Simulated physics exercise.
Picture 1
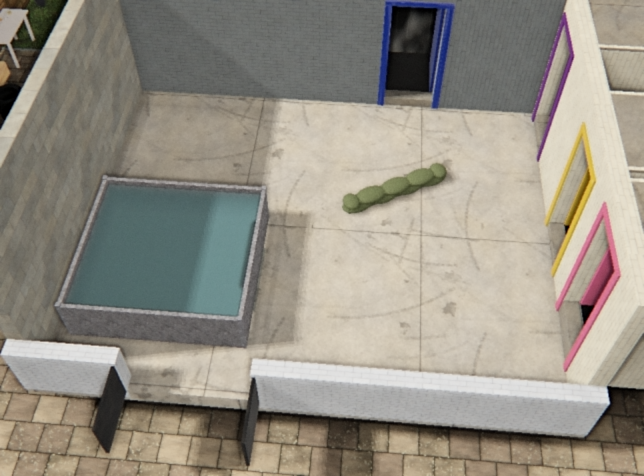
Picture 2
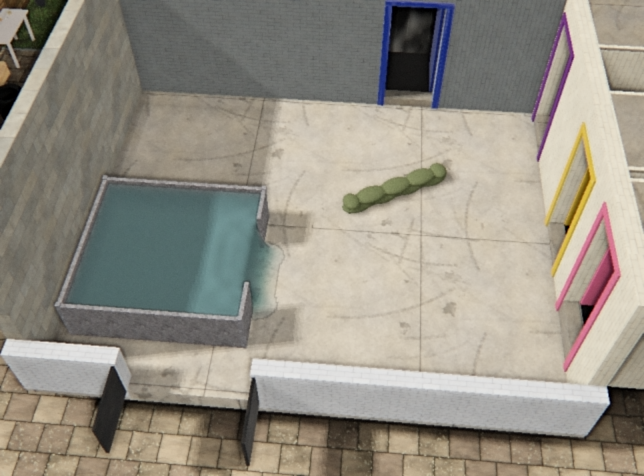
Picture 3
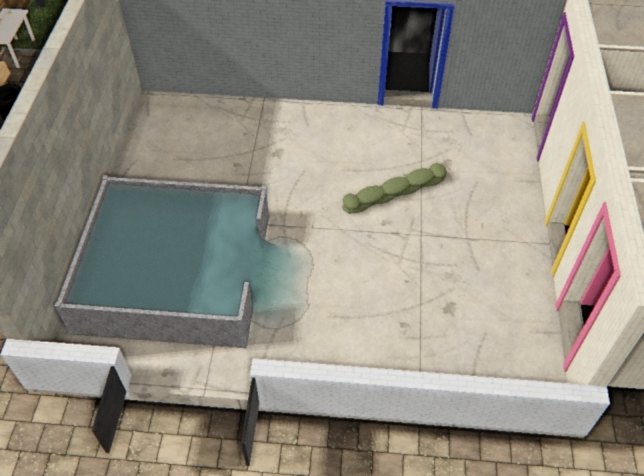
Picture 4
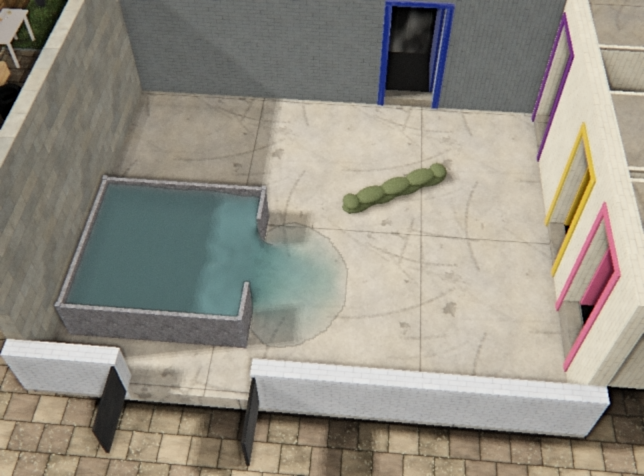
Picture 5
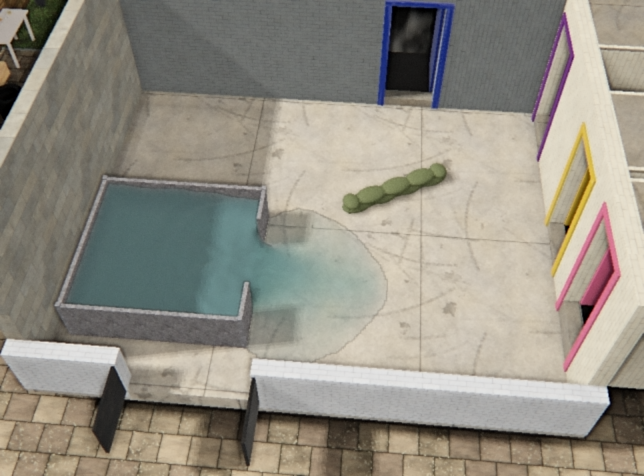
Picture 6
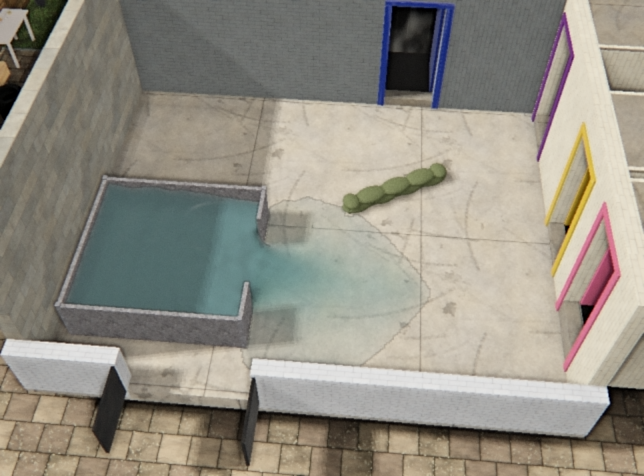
At the start, a square tank of still water sits at the left of a walled yard. Then part of its right side opens and water pours through the gap onto the concrete, fanning out in a widening, thinning sheet that reaches rightward past the near end of a green hedge.
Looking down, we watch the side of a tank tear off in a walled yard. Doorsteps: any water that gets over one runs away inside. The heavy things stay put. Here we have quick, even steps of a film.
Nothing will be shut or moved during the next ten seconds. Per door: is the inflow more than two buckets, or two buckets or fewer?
My prediction: The yellow door is overrun past two buckets, the blue door is not overrun past two buckets, the pink door is not overrun past two buckets, the purple door is not overrun past two buckets.
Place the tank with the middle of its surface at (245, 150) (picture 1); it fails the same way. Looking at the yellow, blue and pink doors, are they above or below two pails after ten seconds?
Log: Yellow door misses the mark; blue door breaks the limit; pink door misses the mark.
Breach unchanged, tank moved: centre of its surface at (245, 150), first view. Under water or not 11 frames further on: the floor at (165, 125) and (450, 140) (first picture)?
In turn: Not flooded, under water.
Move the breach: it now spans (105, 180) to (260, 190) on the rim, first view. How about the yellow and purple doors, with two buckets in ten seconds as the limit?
Looks like the yellow door doesn't reach it but the purple door tops the limit.
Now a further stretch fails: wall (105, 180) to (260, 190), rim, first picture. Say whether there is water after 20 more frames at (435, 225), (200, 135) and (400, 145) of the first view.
Point by point: Untouched, swamped and swamped.
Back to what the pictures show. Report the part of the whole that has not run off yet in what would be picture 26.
Estimate: 98 per cent.
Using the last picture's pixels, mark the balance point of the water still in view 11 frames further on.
Somewhere around (271, 281) in the last view.
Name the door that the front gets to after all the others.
I say the door marked blue.
A moment on, water covers 35 % of the floor; the yellow door not reached, the blue door not reached, the pink door wet at the sill, nothing in, the purple door not reached.
Next, water covers 45 % of the floor; the yellow door under two buckets in, the blue door not reached, the pink door wet at the sill, nothing in, the purple door not reached.
Then, water covers 50 % of the floor; the yellow door over two buckets in, the blue door not reached, the pink door under two buckets in, the purple door wet at the sill, nothing in.
Later, water covers 65 % of the floor; the yellow door far over two buckets in, the blue door wet at the sill, nothing in, the pink door under two buckets in, the purple door wet at the sill, nothing in.
In the end, water covers 95 % of the floor; the yellow door far over two buckets in, the blue door wet at the sill, nothing in, the pink door under two buckets in, the purple door wet at the sill, nothing in.
